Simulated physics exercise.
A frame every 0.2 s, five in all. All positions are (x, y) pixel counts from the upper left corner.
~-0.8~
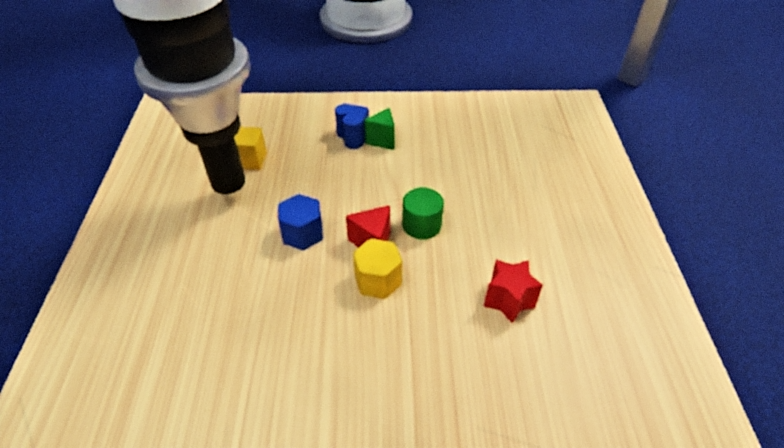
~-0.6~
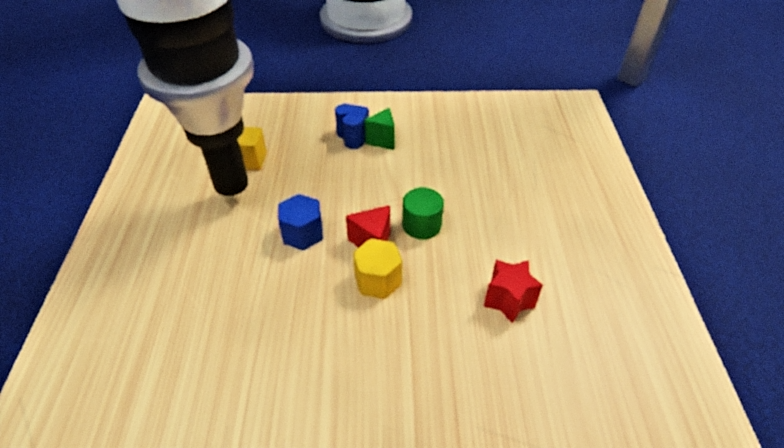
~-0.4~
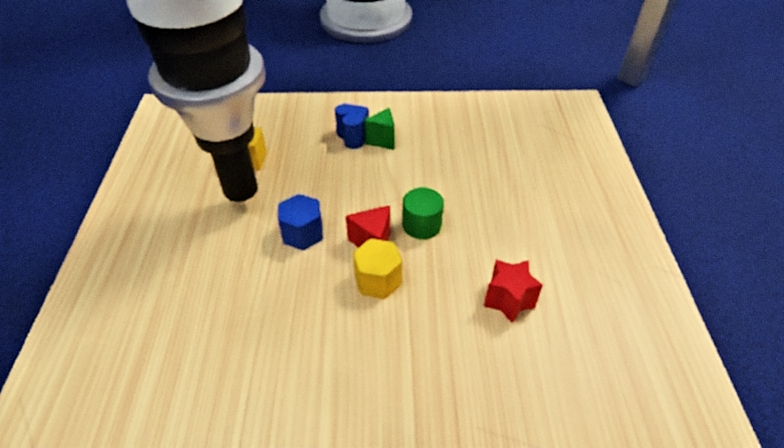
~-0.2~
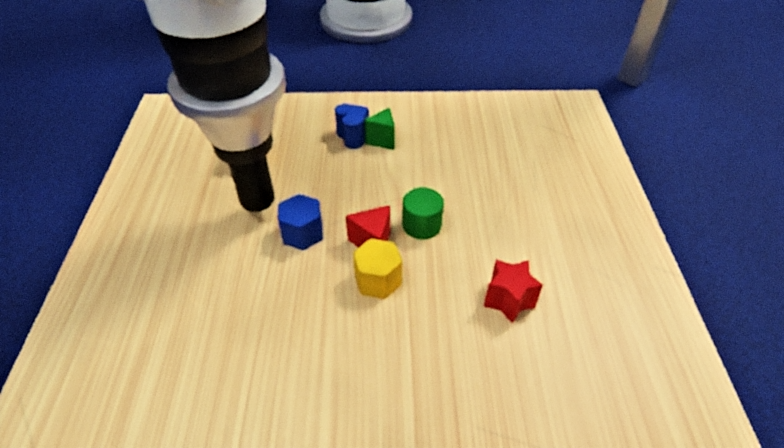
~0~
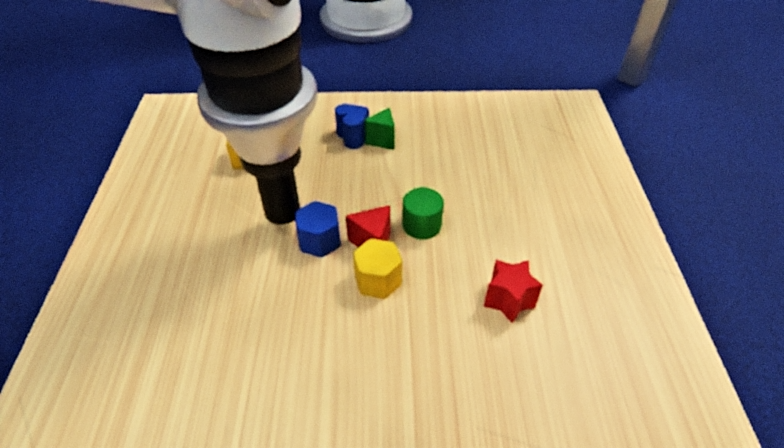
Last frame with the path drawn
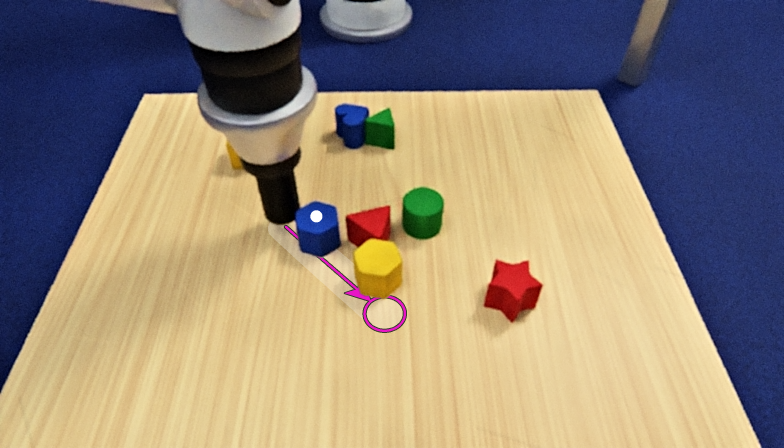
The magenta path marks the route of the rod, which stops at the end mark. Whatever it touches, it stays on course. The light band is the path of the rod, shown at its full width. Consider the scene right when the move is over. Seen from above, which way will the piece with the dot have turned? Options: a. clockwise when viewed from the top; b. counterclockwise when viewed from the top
My pick is b.
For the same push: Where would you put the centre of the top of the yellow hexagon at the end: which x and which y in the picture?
The spot you're after is about (425, 274) in the image.
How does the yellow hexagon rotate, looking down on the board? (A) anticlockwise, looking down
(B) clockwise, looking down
B.
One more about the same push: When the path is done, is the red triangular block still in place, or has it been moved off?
Here the red triangular block moves off its spot.
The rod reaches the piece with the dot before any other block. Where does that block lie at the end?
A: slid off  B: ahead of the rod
The correct letter is A.
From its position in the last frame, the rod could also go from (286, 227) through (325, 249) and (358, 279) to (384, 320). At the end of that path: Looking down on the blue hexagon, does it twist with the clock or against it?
Overhead view: Anti-clockwise.
Path on the board, from (286, 227) to (385, 313); the dot is on the blue hexagon.
On the path given first. One third of the way, rod at (315, 241); blue hexagon at (353, 236), turned 45° anticlockwise; red triangular block at (380, 217); yellow hexagon at (387, 261).
Two thirds of the way, rod at (348, 270); blue hexagon at (387, 246), turned 75° anticlockwise; red triangular block at (386, 216), turned 25° anticlockwise; yellow hexagon at (419, 273), turned 45° clockwise.
At the end, rod at (385, 300); blue hexagon at (392, 246), turned 85° anticlockwise; red triangular block at (387, 215), turned 30° anticlockwise; yellow hexagon at (425, 274), turned 60° clockwise.
